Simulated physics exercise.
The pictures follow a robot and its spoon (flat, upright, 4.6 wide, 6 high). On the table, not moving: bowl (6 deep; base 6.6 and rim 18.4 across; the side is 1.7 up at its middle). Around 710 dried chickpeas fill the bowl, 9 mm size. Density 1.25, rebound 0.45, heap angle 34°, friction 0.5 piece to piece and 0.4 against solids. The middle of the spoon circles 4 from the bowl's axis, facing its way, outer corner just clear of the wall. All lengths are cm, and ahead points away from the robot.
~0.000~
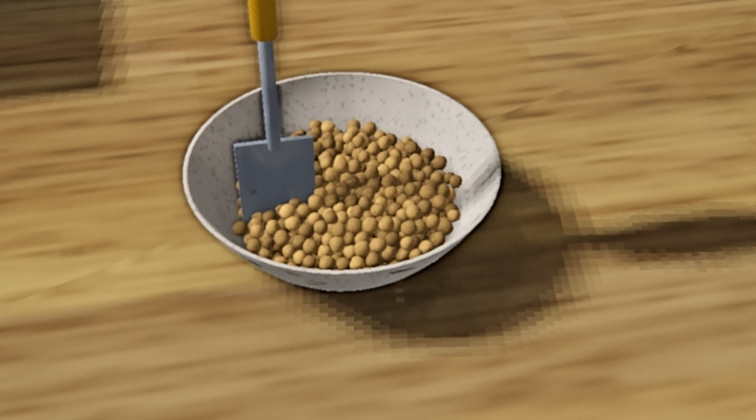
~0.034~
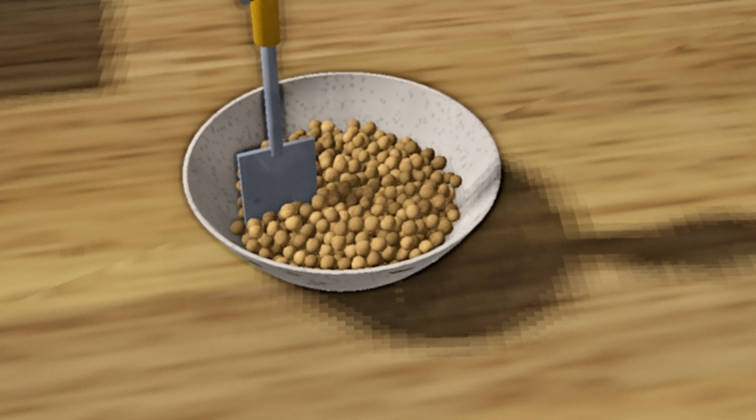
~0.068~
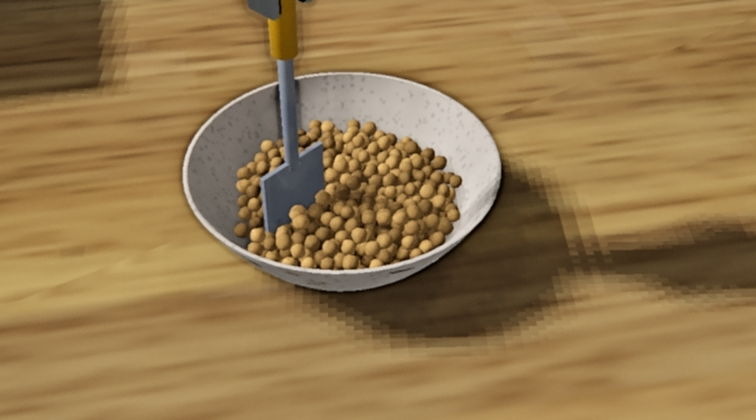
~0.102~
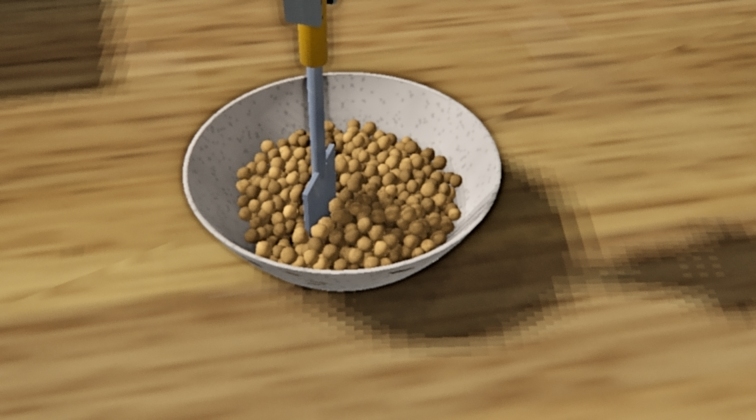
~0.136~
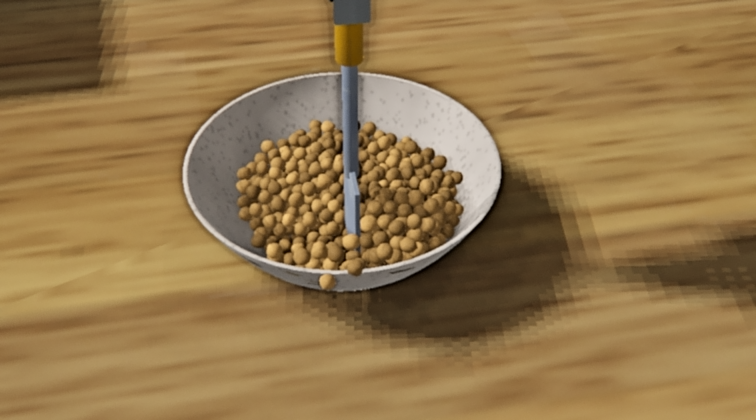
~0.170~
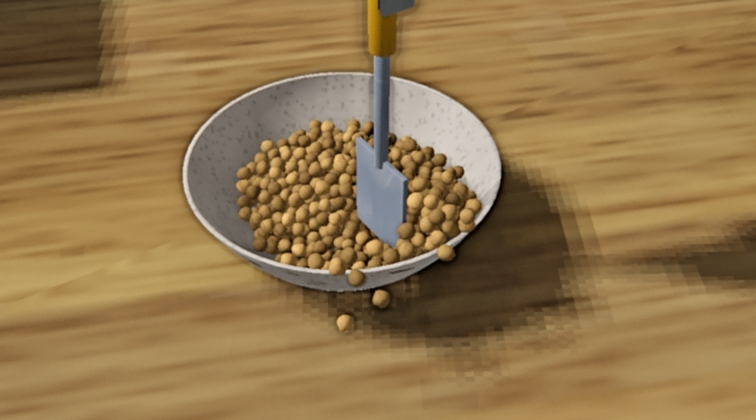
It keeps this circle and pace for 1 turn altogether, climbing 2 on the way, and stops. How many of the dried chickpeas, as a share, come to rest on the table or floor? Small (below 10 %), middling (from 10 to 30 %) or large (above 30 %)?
Answer: Middling; from 10 to 30 % of the dried chickpeas finish on the table or floor.
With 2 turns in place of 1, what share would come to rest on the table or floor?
Then about 25 per cent.
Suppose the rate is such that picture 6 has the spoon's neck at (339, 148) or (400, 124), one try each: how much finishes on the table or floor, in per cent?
Some 5 and 20 per cent.
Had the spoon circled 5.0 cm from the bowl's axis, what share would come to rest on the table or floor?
It would be near 5 per cent.
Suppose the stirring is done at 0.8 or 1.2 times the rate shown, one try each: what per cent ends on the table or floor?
Some 10 and 20 per cent.
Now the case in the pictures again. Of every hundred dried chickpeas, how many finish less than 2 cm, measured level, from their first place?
Some 50 per cent.
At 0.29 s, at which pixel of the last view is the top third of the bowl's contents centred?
At about (394, 139).
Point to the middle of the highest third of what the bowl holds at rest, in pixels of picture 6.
Around (315, 190).
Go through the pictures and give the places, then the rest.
Spoon neck at (272, 120), 0° round; upper third of the load around (358, 188), from x 240 to 455, top at y 125; 710 in the bowl, in the first picture.
Spoon neck at (275, 125), 11° round; upper third of the load around (354, 191), from x 240 to 455, top at y 125, in the second picture.
Spoon neck at (291, 139), 36° round; upper third of the load around (353, 199), from x 245 to 455, top at y 125, in the third picture.
Spoon neck at (318, 147), 62° round; upper third of the load around (359, 202), from x 245 to 455, top at y 125, in the fourth picture.
Spoon neck at (351, 146), 88° round; upper third of the load around (379, 202), from x 245 to 455, top at y 125; 709 in the bowl, 1 in flight or on the tool, in the fifth picture.
Spoon neck at (382, 137), 113° round; upper third of the load around (402, 195), from x 245 to 475, top at y 125; 705 in the bowl, 5 in flight or on the tool, in the sixth picture.
After 0.29 s, 206° round, highest piece 9 above the table; 655 in the bowl, 14 on the table or floor, 41 in flight or on the tool.
After 0.41 s, 299° round, highest piece 8 above the table; 612 in the bowl, 75 on the table or floor, 23 in flight or on the tool.
After 0.68 s, 0° round, highest piece 6 above the table; 588 in the bowl, 121 on the table or floor, 1 in flight or on the tool.
After 1.38 s, 0° round, highest piece 5 above the table; 588 in the bowl, 122 on the table or floor.
At rest, 588 in the bowl, 122 on the table or floor. That is 17 % on the table or floor.
